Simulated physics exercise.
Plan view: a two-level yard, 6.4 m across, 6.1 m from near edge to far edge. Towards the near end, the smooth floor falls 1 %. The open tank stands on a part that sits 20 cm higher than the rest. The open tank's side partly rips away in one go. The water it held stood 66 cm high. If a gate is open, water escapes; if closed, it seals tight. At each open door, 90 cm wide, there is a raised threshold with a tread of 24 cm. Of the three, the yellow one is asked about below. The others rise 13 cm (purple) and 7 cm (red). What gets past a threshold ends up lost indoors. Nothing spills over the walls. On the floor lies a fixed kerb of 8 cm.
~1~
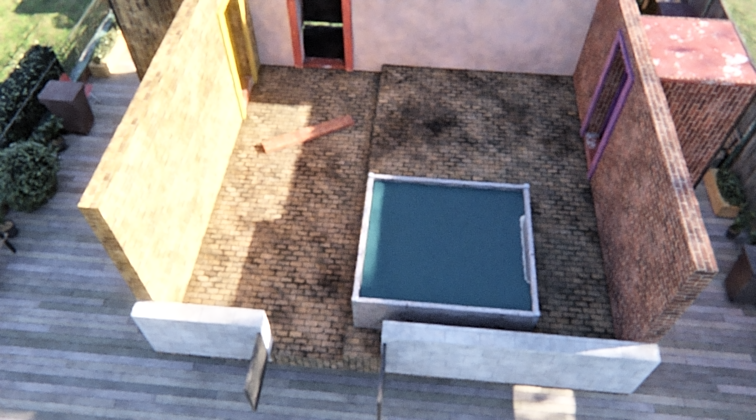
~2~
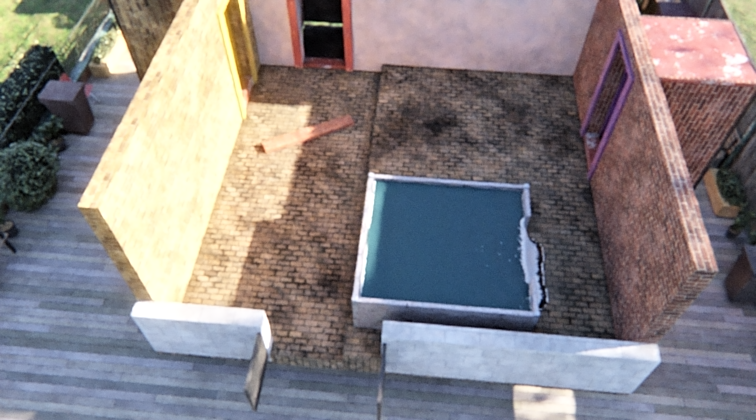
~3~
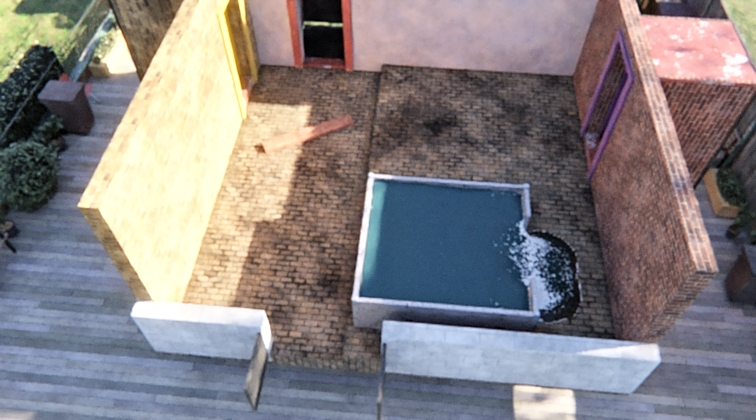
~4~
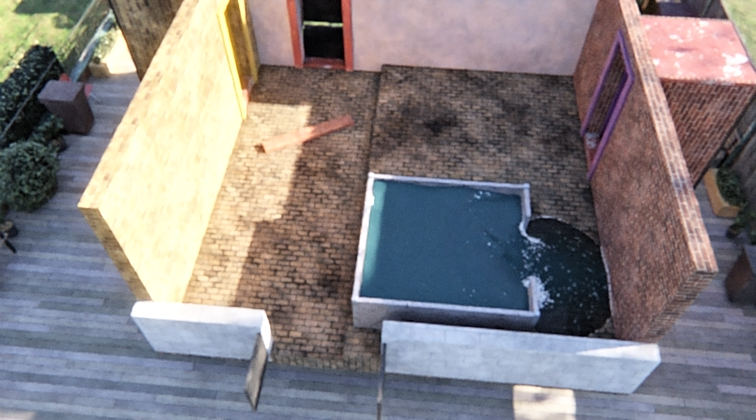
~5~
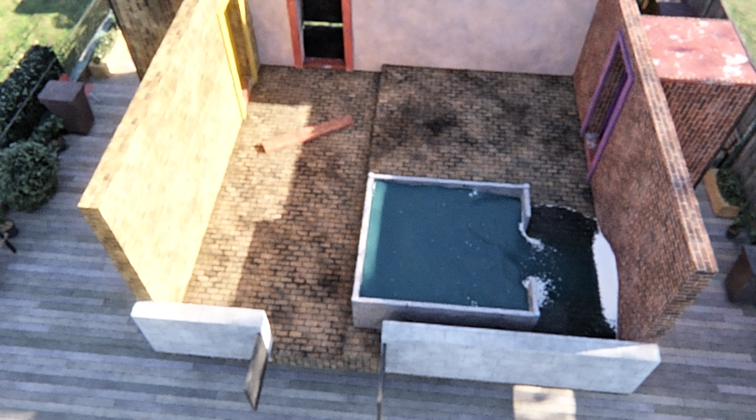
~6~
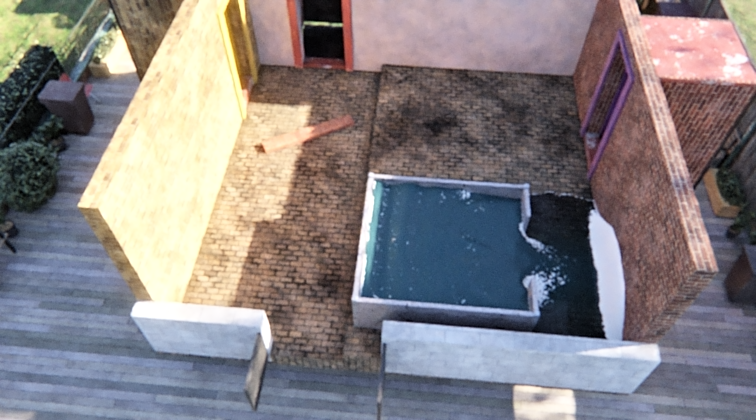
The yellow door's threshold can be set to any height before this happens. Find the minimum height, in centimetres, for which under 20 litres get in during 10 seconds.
The minimum is about 11 cm.
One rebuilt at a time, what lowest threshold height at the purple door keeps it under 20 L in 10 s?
At purple, about 5.0 cm.
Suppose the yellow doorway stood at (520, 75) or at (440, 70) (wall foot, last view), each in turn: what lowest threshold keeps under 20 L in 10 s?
Roughly 16 cm for the first and 7.5 cm for the second.
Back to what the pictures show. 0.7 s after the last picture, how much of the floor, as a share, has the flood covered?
Wet: Close to 15 %.
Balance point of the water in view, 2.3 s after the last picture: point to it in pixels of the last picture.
About (488, 252).
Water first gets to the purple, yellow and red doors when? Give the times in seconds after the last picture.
So the front gets to purple at 0.5 seconds, yellow at 4.5 seconds, and red at 3.4 seconds.
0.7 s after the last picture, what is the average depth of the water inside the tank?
The mean depth is roughly 49 cm.
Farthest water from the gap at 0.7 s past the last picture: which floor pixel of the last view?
Look about (579, 138) in the last picture.
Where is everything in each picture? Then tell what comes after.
Still water, 66 cm deep, in the open tank at (446, 242); the yellow door at (240, 57) is dry, in the first picture.
Water pours out at (522, 263) and has run 0.3 m, to (540, 303); about 10 cm deep outside, 66 cm at the back, in the second picture.
The front is at (576, 299), 0.8 m from the gap at (522, 265); 1.0 m2 of floor is wet, 66 cm left at the back, in the third picture.
Water pours out at (522, 265) and has run 1.3 m, to (609, 305); about 8 cm deep outside, 66 cm at the back, in the fourth picture.
Water pours out at (521, 266) and has run 1.4 m, to a hidden place; about 8 cm deep outside, 66 cm at the back, in the fifth picture.
The gap is at (522, 265), the front 1.6 m out at (593, 206); the back of the open tank holds 63 cm; the yellow door at (240, 57), 6.3 m from the gap, is still 5.8 m from the nearest water, in the sixth picture.
Then, 0.7 s after the last picture water covers 15 % of the floor, deepest (57 cm) near (613, 350); it has not reached the yellow door.
Then, 2.3 s after the last picture water covers 40 % of the floor, deepest (38 cm) near (614, 362); it has not reached the yellow door.
Then, 9.3 s after the last picture water covers 95 % of the floor, deepest (18 cm) near (174, 330); 11 cm at the yellow door, 0 litres in over its 23 cm threshold.
At the yellow door as built, the water peaked near 15 cm, 7.3 s after the last picture.
With a threshold of 10 cm, 36 litres would have come in within the 10 s; with 14 cm, 2 litres. So under 20 litres takes about 11 cm.
